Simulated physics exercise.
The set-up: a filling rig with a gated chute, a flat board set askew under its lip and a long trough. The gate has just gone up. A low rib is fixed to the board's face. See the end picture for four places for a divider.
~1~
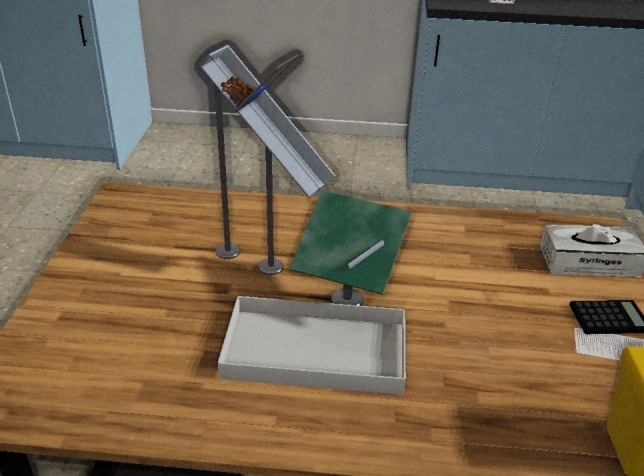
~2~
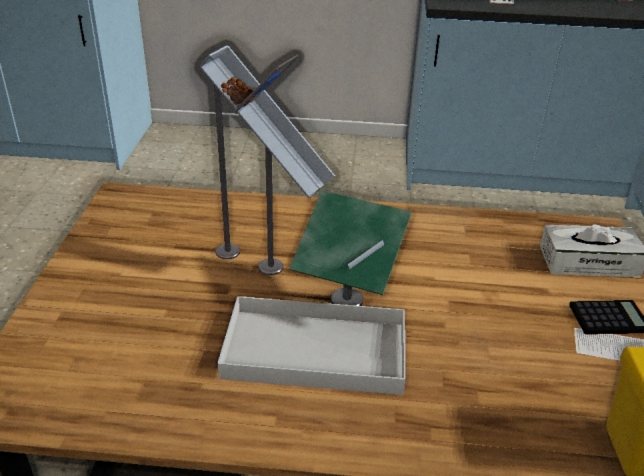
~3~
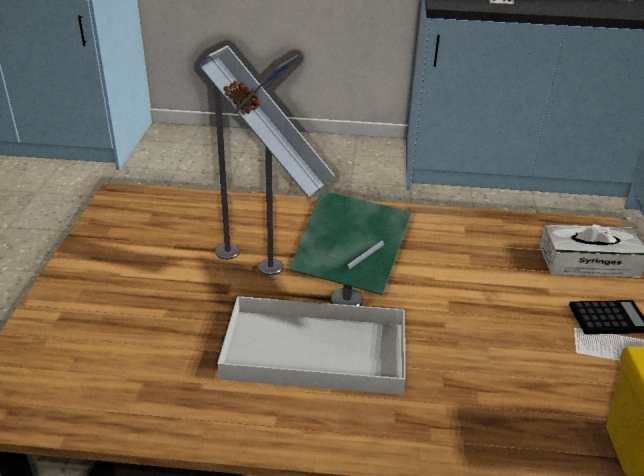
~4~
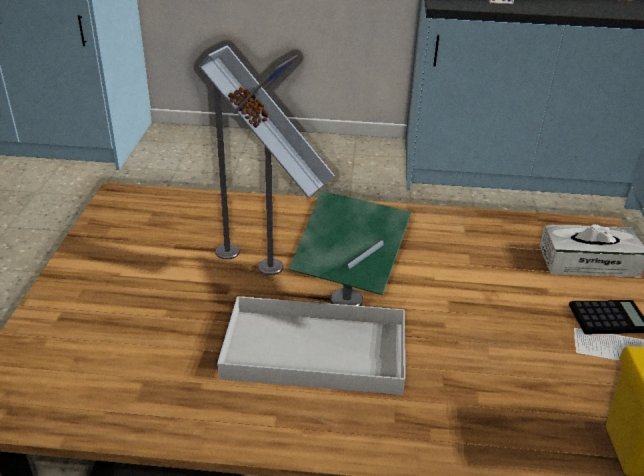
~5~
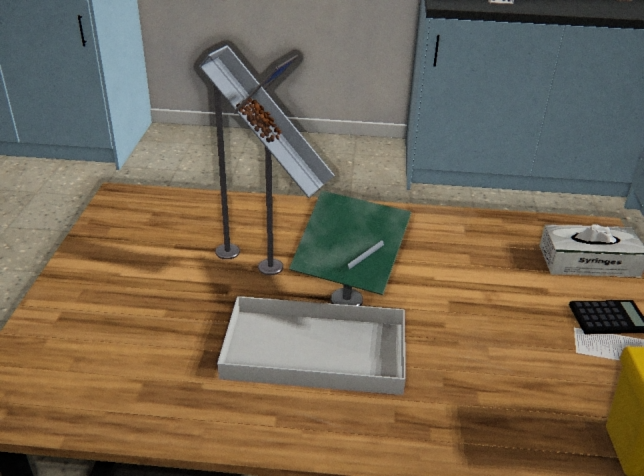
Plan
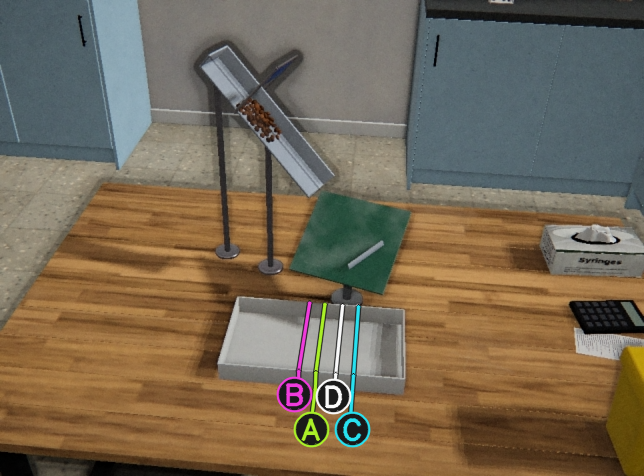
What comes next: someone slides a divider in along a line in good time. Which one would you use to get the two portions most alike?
It is A.
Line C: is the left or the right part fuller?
More lands on the left.
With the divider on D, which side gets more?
More lands on the left.
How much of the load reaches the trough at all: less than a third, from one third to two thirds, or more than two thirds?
About that: More than two thirds.
On the marked copy, line A crosses the front rim at (315, 371); line B crosses the front rim at (298, 370); line C crosses the front rim at (353, 374); line D crosses the front rim at (335, 373).
If A is chosen, of what is caught, about a third on the left of the divider, about two thirds on the right.
If B is chosen, of what is caught, a small part on the left of the divider, nearly all on the right.
If C is chosen, of what is caught, nearly all on the left of the divider, a small part on the right.
If D is chosen, of what is caught, nearly all on the left of the divider, a small part on the right.
